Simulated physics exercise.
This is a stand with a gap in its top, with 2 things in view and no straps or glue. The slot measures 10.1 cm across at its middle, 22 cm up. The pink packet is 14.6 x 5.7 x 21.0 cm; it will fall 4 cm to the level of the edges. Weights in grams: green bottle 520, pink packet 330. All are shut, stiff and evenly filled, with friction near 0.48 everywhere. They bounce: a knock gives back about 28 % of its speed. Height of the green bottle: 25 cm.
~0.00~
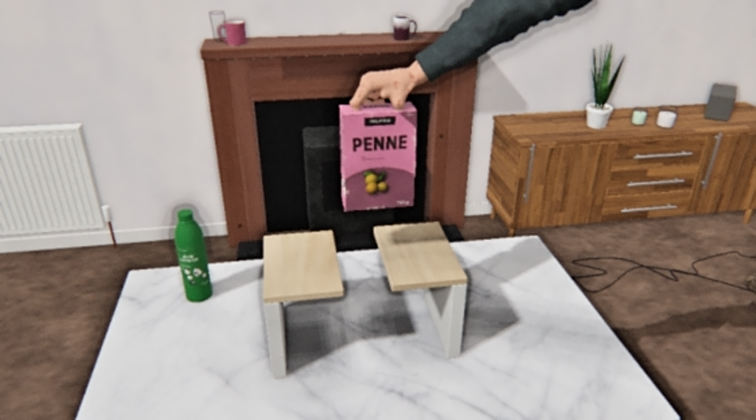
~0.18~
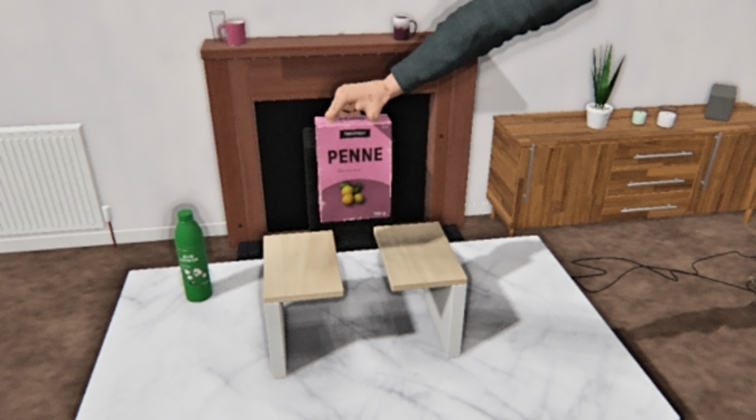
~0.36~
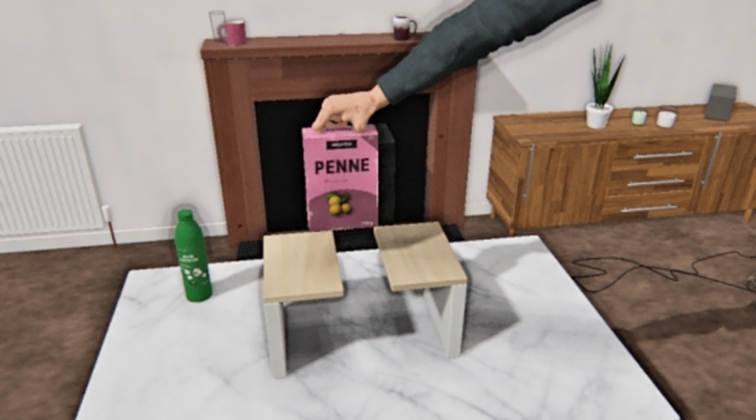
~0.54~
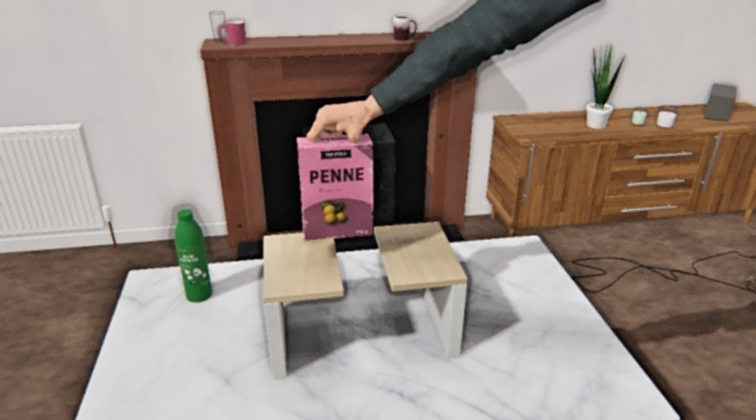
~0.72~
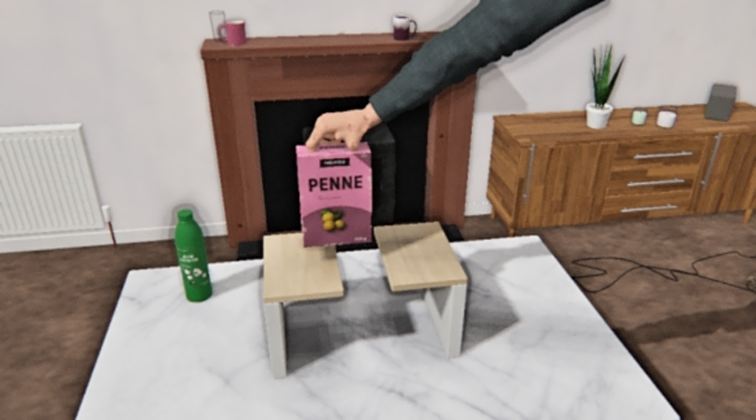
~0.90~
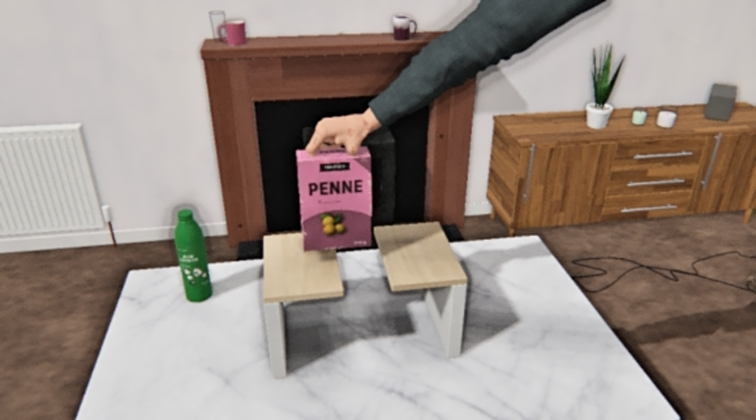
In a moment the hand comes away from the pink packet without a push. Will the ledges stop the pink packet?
It stays on top.
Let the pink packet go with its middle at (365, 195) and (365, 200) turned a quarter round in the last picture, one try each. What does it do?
In the first case it lodges; in the second case it goes down the gap.
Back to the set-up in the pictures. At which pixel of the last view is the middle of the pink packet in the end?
Around (392, 225).
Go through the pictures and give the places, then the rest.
In the first frame, 13 cm still to go; pink packet (378, 157); green bottle (192, 256).
In the second frame, 8 cm still to go; pink packet (354, 169); green bottle (192, 256).
In the third frame, 5 cm still to go; pink packet (342, 179); green bottle (192, 256).
In the fourth frame, 3 cm still to go; pink packet (336, 188); green bottle (192, 256).
In the fifth frame, 1 cm still to go; pink packet (335, 195); green bottle (192, 256).
The sixth frame shows held still over the gap; pink packet (335, 200); green bottle (192, 256).
After 1.10 s, pink packet moved 4 cm near (336, 217).
After 2.00 s, pink packet 38° off upright near (366, 223).
After 2.10 s, pink packet 68° off upright near (377, 226).
In the end (2.6 s), toppled on the stand or table, pink packet; green bottle under 4 cm from the start. At the end, from the last picture's camera, pink packet near (392, 225). The packet is caught.
